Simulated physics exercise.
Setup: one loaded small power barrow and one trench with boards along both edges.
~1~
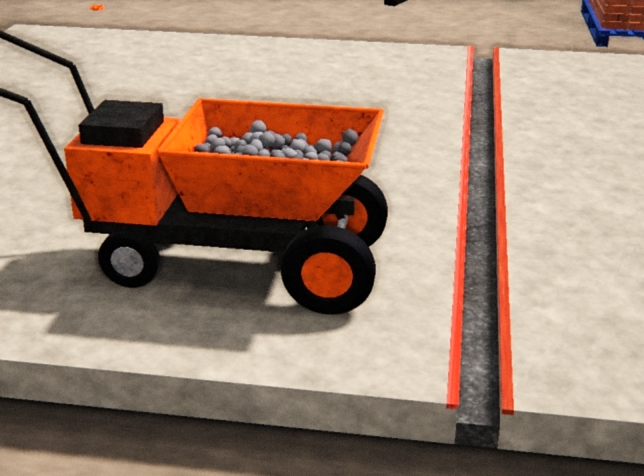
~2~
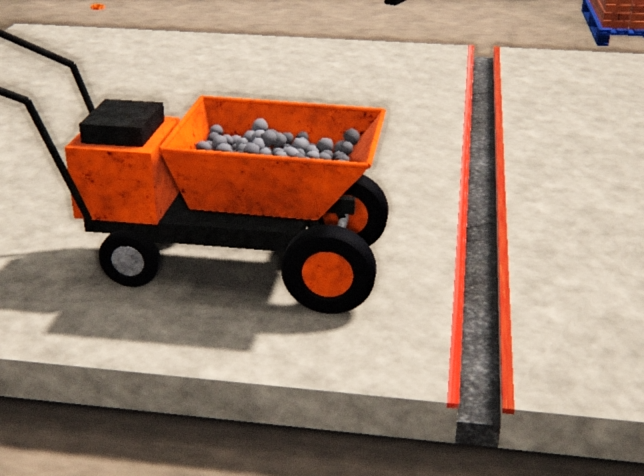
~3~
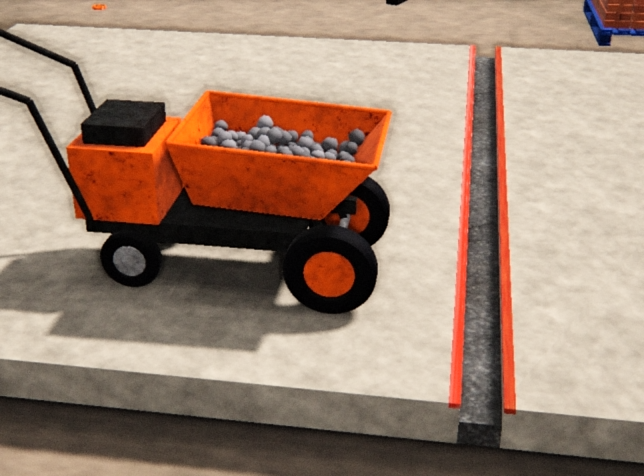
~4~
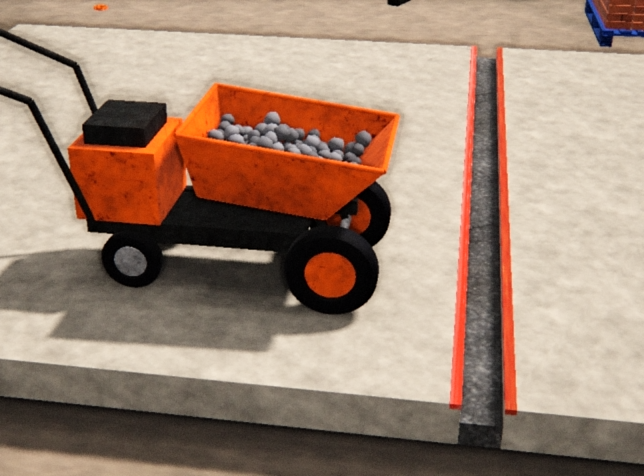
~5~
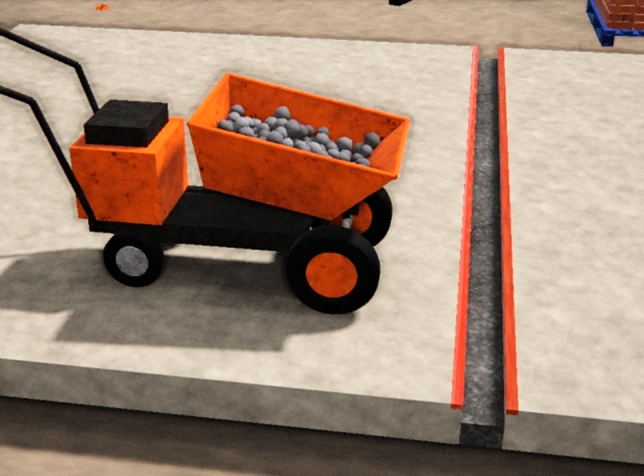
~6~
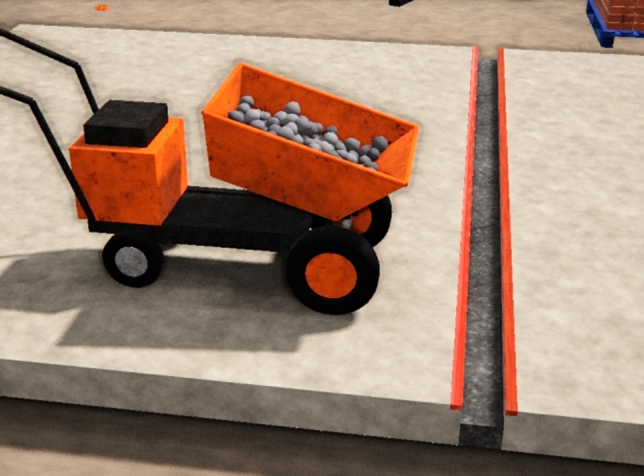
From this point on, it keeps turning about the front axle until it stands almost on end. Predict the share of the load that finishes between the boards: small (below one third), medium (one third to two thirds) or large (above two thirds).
The share is medium, from one third to two thirds.
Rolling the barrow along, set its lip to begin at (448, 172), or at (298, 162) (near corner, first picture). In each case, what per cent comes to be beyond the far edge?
90 % then 0 %.
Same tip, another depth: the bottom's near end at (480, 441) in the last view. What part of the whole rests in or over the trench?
Estimate: Approx. 60 %.
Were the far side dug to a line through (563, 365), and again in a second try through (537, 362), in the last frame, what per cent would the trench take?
First one: 90 per cent; second one: 70 per cent.
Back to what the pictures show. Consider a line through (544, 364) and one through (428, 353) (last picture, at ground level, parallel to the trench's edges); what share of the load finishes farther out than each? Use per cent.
I'd put it near 20 in a hundred, then near 90 in a hundred.
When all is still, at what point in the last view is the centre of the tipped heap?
Roughly pixel (496, 285).
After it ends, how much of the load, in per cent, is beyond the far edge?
Call it some 35 percent of the pieces.
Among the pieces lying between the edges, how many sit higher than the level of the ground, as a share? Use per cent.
50 per cent, near enough.
Soon after the last picture, skip tipped steeply; all in the skip.
A little later, skip tipped right over; about two thirds in the skip; a stray few short of the trench; about a quarter in or heaped over the trench; a small part beyond it; a stray few falling.
Later still, skip tipped right over; a small part in the skip; a small part short of the trench; about half in or heaped over the trench; about a third beyond it.
At rest, skip tipped right over; a small part in the skip; a small part short of the trench; about half in or heaped over the trench; about a third beyond it.
